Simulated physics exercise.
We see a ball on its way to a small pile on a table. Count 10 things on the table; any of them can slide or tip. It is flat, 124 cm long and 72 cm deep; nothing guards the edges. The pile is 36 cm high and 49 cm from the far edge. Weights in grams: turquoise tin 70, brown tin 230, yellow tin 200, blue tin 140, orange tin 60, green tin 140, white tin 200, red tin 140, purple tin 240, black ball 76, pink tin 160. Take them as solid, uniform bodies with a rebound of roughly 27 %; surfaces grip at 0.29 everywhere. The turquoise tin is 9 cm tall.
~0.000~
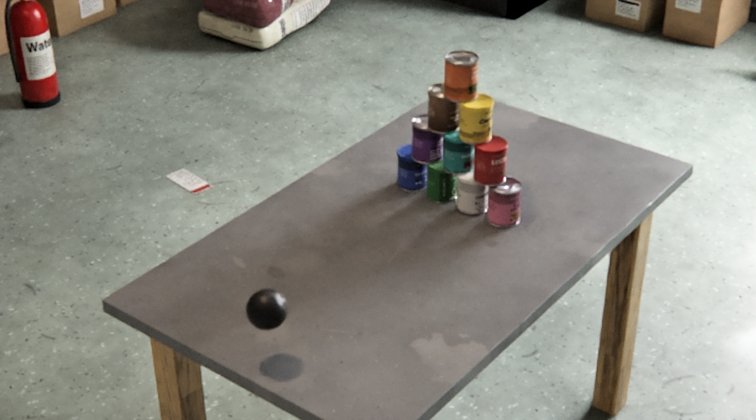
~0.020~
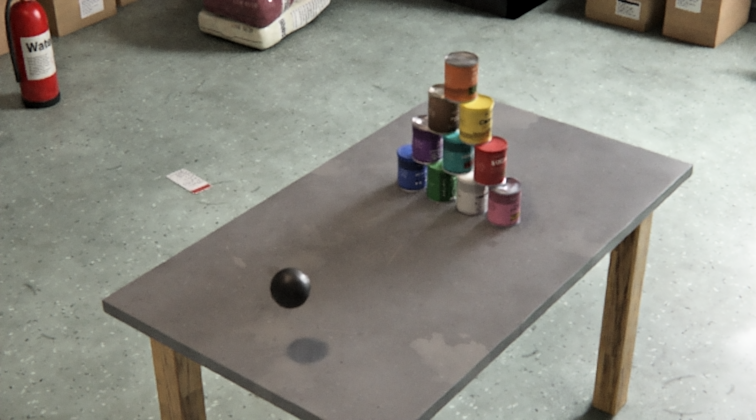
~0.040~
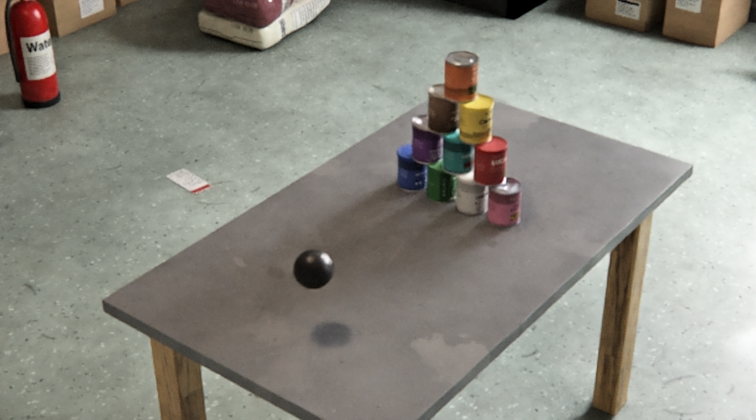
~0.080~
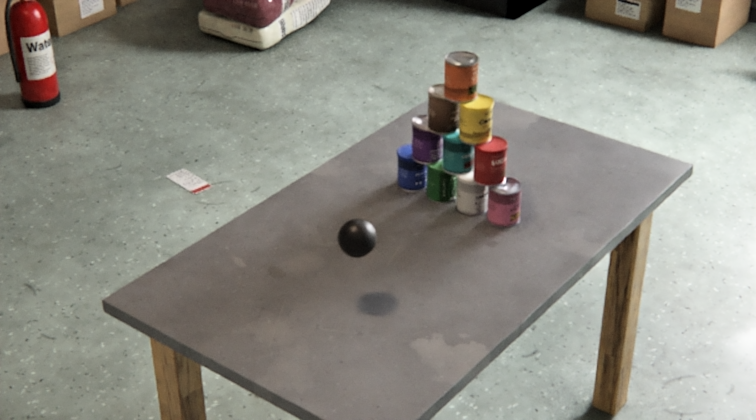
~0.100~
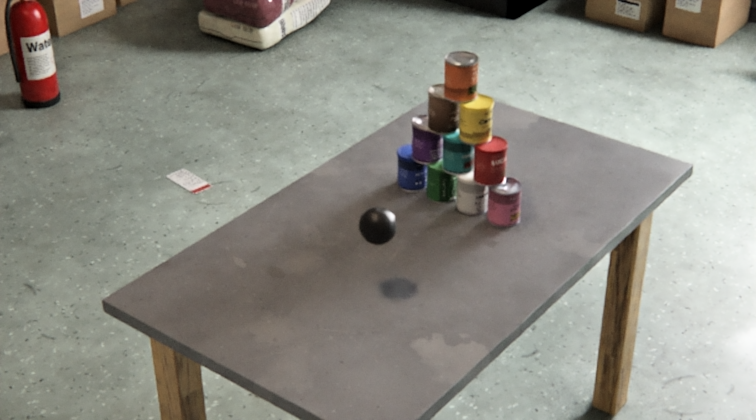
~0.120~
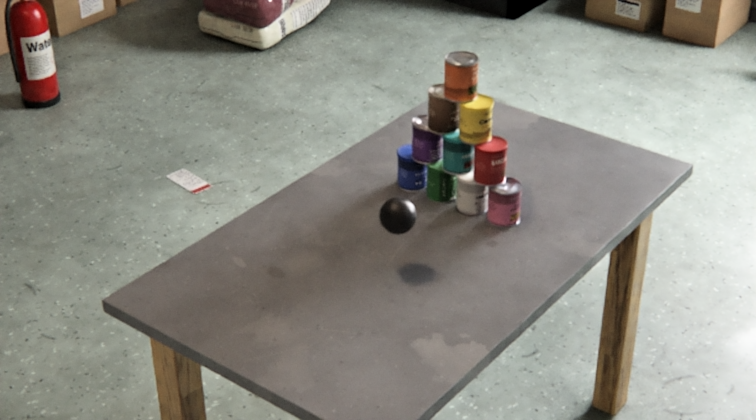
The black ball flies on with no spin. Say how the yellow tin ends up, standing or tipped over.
The yellow tin falls over.
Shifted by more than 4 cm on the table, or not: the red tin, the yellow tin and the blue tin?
The red tin ends elsewhere; the yellow tin gets shifted; the blue tin stays put.
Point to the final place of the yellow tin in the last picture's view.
At about (522, 172).
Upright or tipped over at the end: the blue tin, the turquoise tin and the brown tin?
The blue tin keeps standing; the turquoise tin is still upright; the brown tin stays upright.
Around 0.32 s, black ball near (473, 216); yellow tin at 4° to upright near (478, 118); red tin at 13° to upright.
Around 0.62 s, black ball near (472, 220); yellow tin on its side near (504, 162); red tin on its side; orange tin at 59° to upright.
Around 0.92 s, black ball near (472, 220); yellow tin on its side near (511, 165); orange tin upside down; red tin on its side.
Around 2.22 s, black ball near (466, 220); yellow tin on its side near (513, 162); orange tin on its side; red tin on its side.
Finally (3.0 s), off the table and tipped over, orange tin; on their side or leaning hard on the table, yellow tin and red tin; the other 7 still in place (within 4 cm). Final places as that camera would see them, yellow tin near (522, 172).
